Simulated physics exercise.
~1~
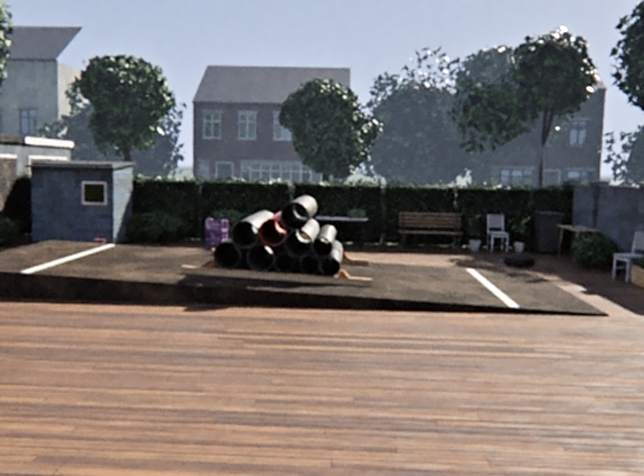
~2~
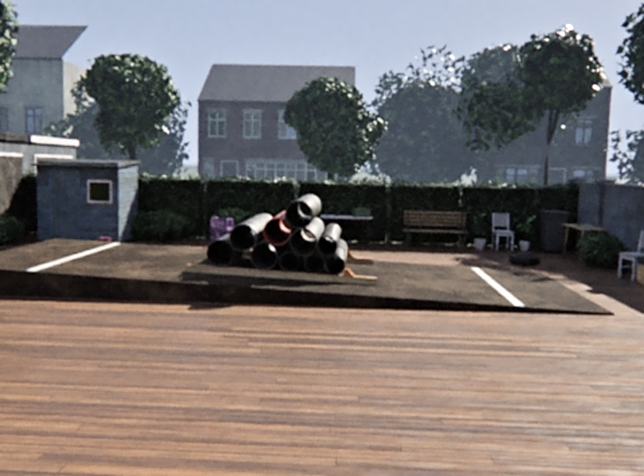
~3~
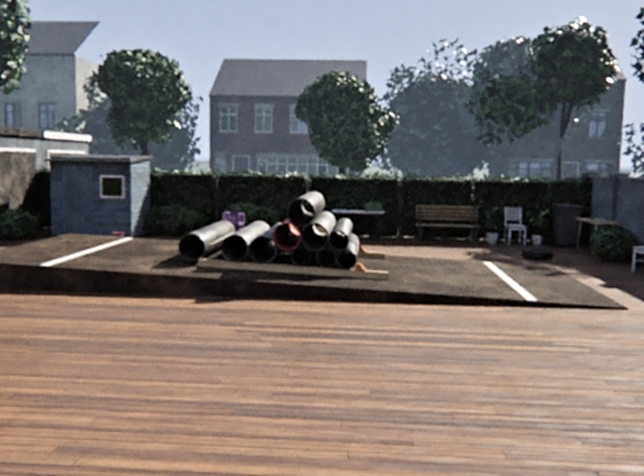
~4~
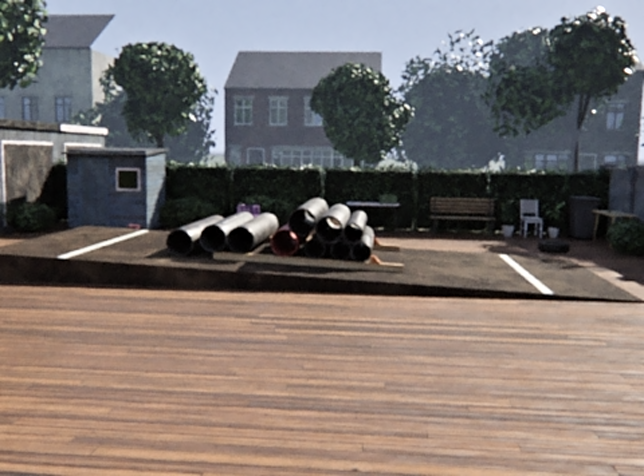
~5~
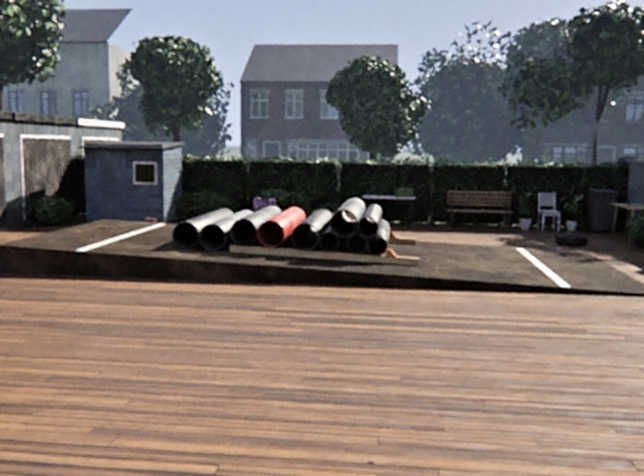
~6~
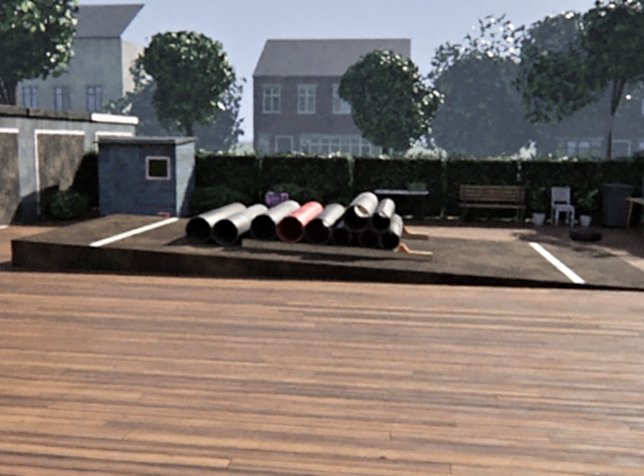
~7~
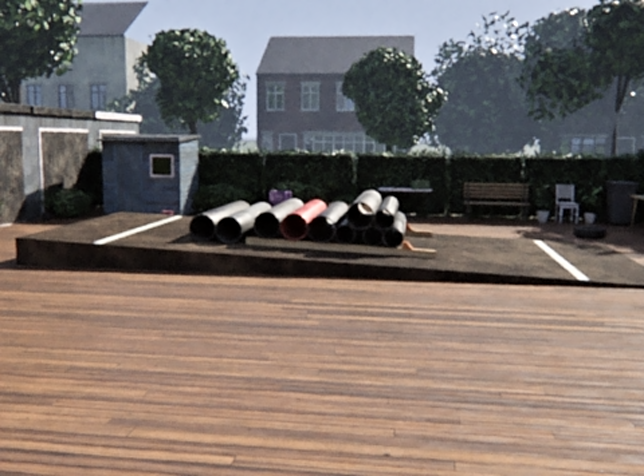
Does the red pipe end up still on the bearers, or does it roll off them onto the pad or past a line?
The red pipe ends up still on the bearers, among the other pipes.
On a dark pad beside a wooden deck, a stack of pipes, one of them red, slumps and spreads to the left as the view pans slightly left. The pipes come to rest in a low row short of the left white line, with the red one near the middle.
